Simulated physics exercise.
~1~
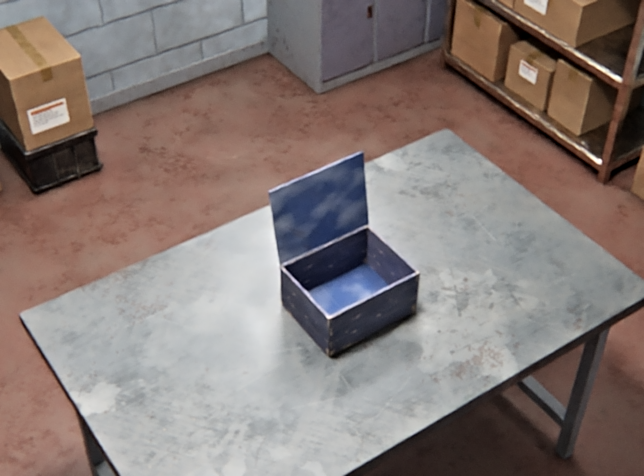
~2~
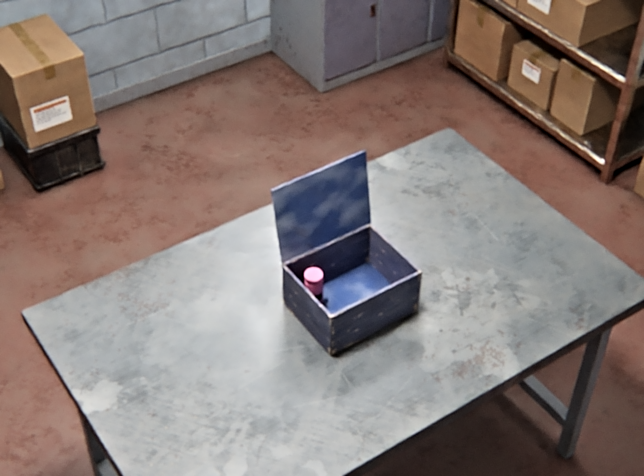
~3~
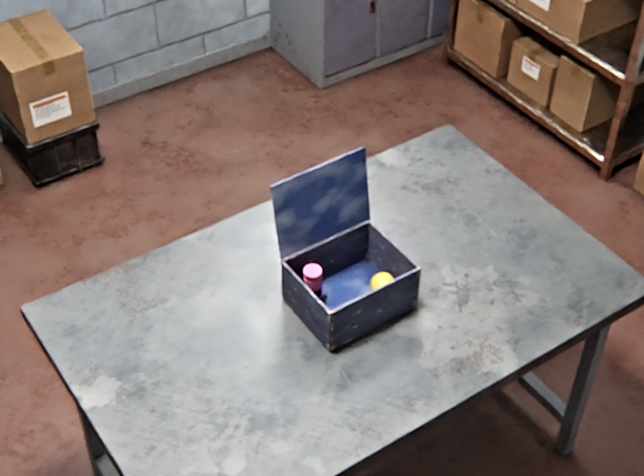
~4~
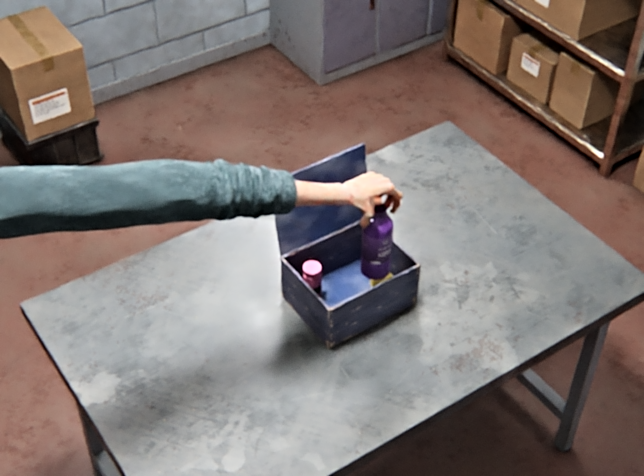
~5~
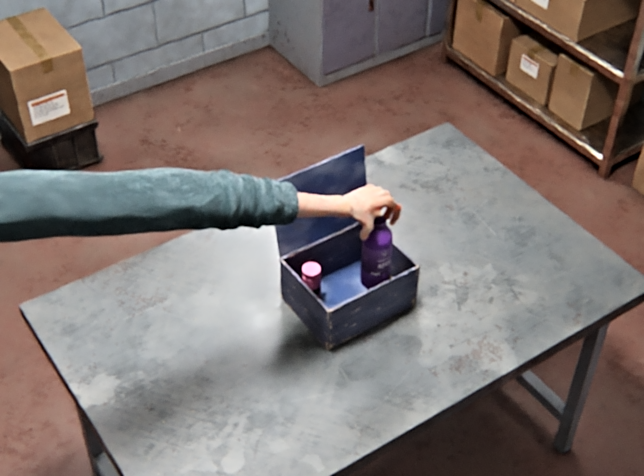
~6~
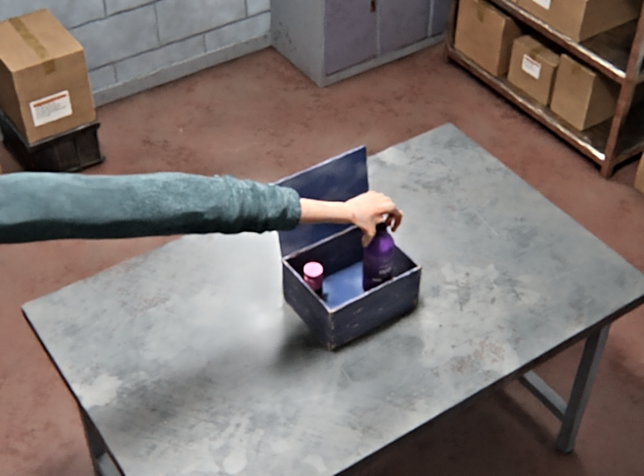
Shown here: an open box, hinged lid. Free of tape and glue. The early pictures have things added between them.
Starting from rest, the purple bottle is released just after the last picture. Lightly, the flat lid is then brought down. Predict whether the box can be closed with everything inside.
I expect the box to be lidded.
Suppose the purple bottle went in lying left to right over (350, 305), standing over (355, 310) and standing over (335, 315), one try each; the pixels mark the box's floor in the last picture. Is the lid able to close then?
On the first go it comes down fully, on the second it can't shut, and on the third it can't shut.
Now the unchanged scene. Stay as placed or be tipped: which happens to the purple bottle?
Simply put, it gets tilted.
Then, 0.40 s past the last view, purple bottle on its side near (352, 296); yellow lemon displaced a little.
Then, 1.20 s past the last view, lid starting down; purple bottle on its side near (353, 305); yellow lemon displaced about its own width.
Then, 1.70 s past the last view, lid 52° above the rim; purple bottle on its side near (353, 305); yellow lemon displaced about its own width.
Then, 2.20 s past the last view, lid 8° above the rim; purple bottle on its side near (352, 305); yellow lemon displaced about its own width.
Finally, lid shut; down or leaning hard in the box, purple bottle; moved from the start, yellow lemon; pink shaker still in place. Final places as the last picture's camera would see them, purple bottle near (350, 304).
